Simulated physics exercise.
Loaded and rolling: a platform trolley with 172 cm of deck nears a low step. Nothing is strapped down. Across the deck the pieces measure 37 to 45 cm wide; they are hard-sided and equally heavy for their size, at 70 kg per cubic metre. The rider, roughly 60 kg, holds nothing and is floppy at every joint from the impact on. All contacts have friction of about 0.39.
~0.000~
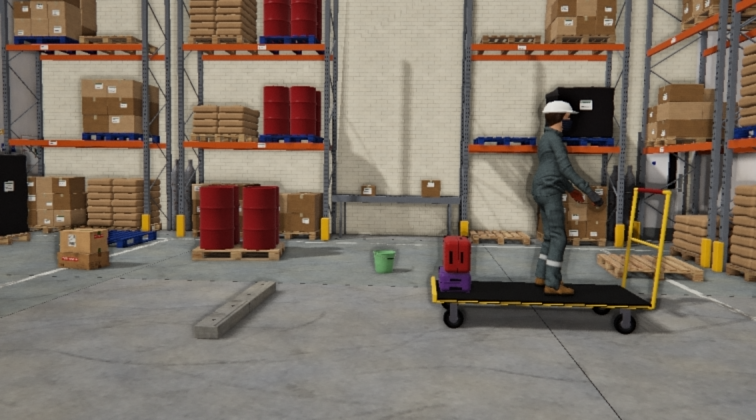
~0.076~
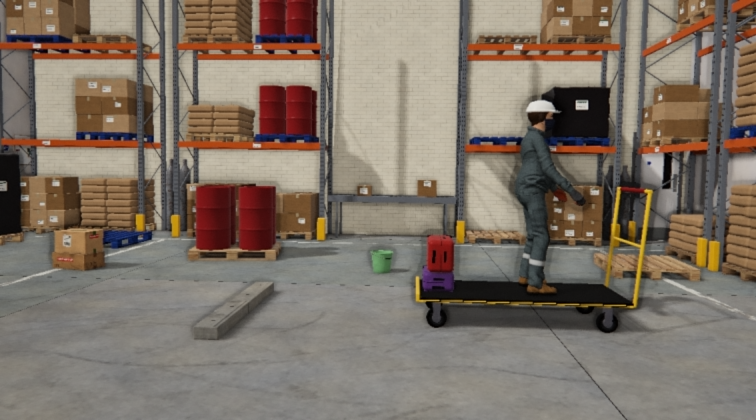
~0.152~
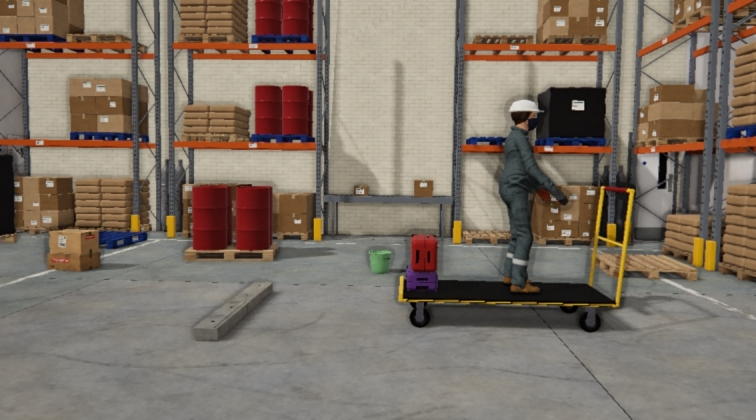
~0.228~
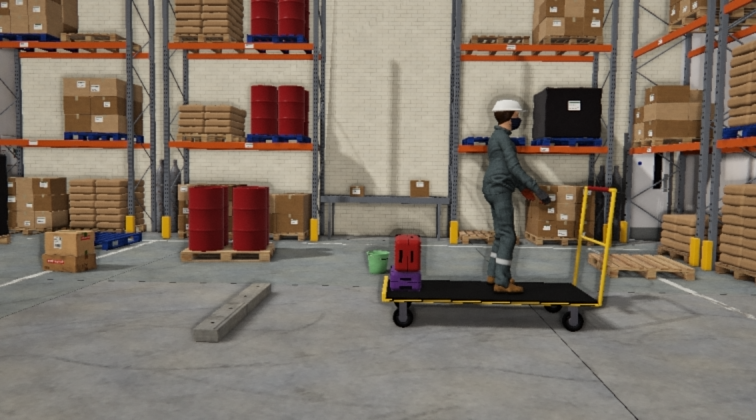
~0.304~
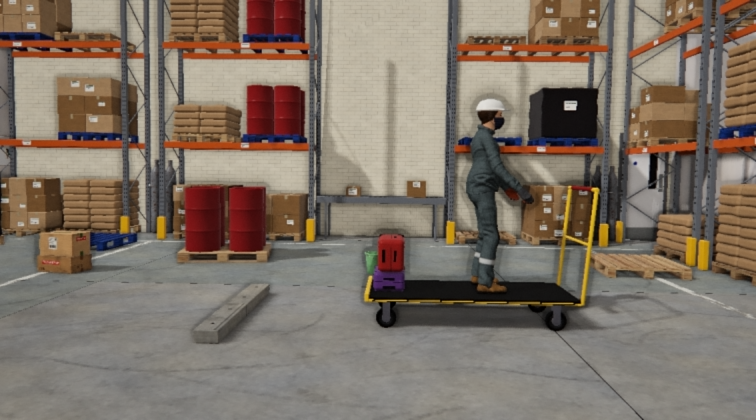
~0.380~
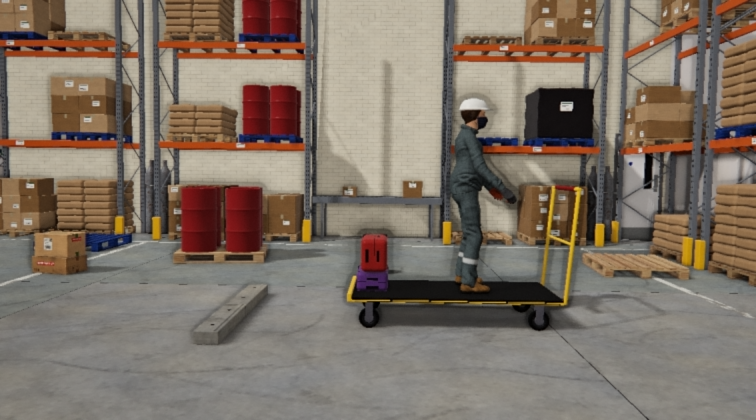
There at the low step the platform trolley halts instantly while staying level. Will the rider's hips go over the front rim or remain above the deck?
The rider's hips go over the front rim.
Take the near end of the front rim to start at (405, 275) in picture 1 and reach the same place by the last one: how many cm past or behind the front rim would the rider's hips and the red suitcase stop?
The hips would end 60 behind the front rim, and the red one 40 past it.
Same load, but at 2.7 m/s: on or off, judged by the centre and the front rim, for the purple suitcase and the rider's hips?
In that case purple on, hips off.
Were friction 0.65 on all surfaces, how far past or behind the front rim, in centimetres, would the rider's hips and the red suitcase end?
Then both clear the rim: Hips by 10 cm, red by 20 cm.
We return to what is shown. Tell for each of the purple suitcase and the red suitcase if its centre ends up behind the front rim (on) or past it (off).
End result - purple: Stays; red: Goes over.
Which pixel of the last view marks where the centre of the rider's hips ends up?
Resting point approx. (218, 292).
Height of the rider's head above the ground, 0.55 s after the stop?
Roughly 90 cm above it.
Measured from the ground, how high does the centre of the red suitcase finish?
10 cm.
Impact comes at 0.90 s.
After 1.15 s the rider's hips are 46 cm behind the rim, near (290, 210) in the last picture's view.
After 1.45 s the rider's hips are 4 cm behind the rim, near (242, 253) in the last picture's view.
After 1.90 s the rider's hips are 17 cm past the rim, near (218, 271) in the last picture's view.
Final state at 4.8 s, past the rim, red suitcase and the rider's hips; behind it, purple suitcase.
